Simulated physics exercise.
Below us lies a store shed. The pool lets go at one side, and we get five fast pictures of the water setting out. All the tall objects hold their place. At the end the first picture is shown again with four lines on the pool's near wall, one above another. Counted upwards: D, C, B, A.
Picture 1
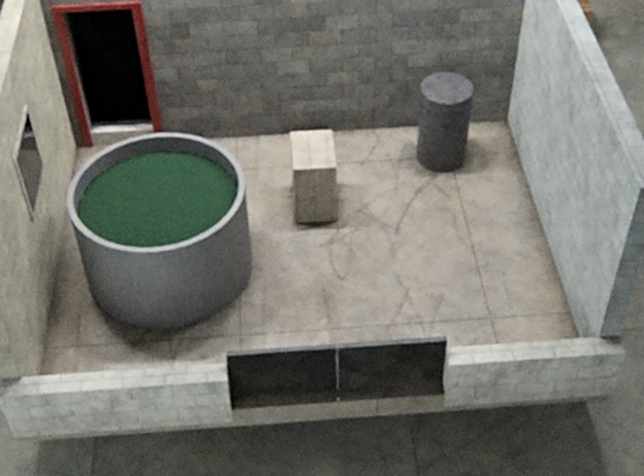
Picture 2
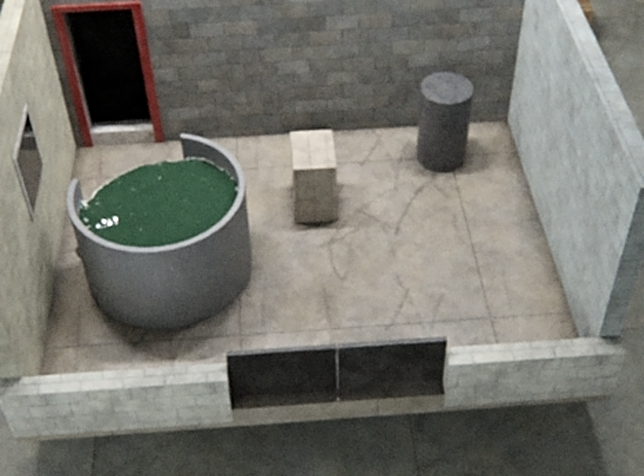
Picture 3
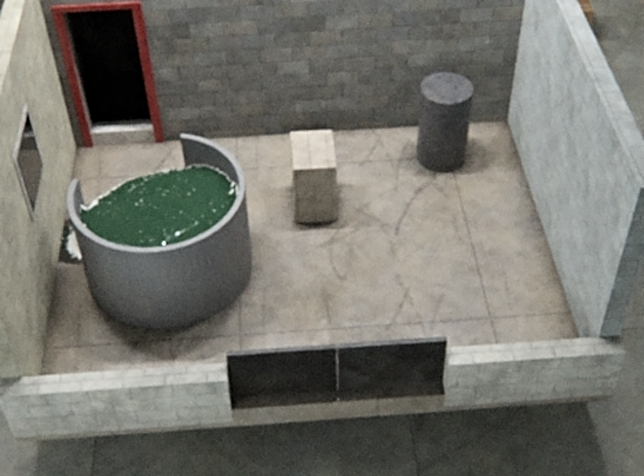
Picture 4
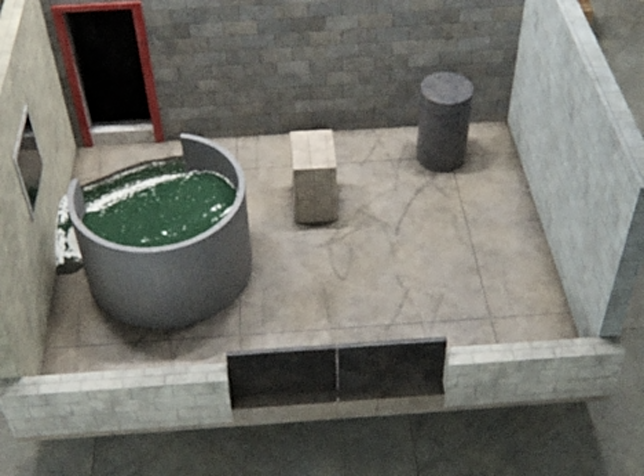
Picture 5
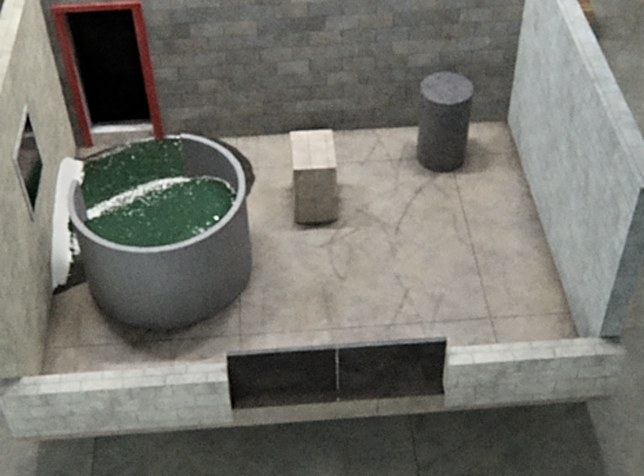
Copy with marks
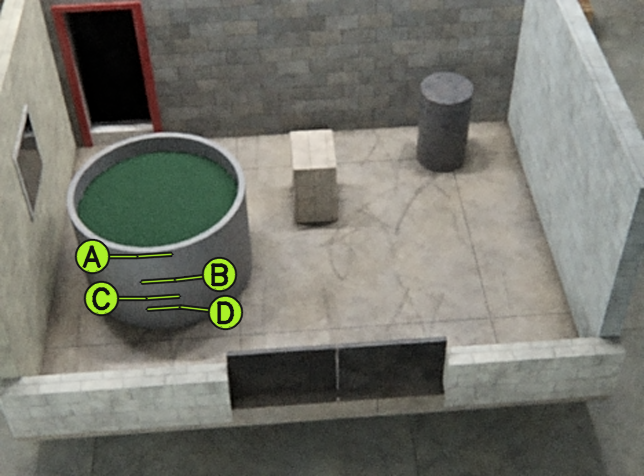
In a store shed seen from above, green water sat still in a round grey pool until a gap opened in the back rim, then it churned white and spilled out behind, spreading along the left wall.
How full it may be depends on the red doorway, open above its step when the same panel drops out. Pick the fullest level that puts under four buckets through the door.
Go for D.
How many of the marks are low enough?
One.
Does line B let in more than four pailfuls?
Yes, that goes wrong.
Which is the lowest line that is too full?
That would be C.
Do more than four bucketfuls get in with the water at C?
Yes, that goes wrong.
On the marked copy, A at (153, 255); B at (158, 281); C at (162, 297); D at (164, 308); from the bottom up D, C, B, A.
Choosing A, dozens of bucketfuls pour in.
Choosing B, dozens of bucketfuls pour in.
Choosing C, about 11 bucketfuls get in.
Choosing D, a bucket or two gets in.
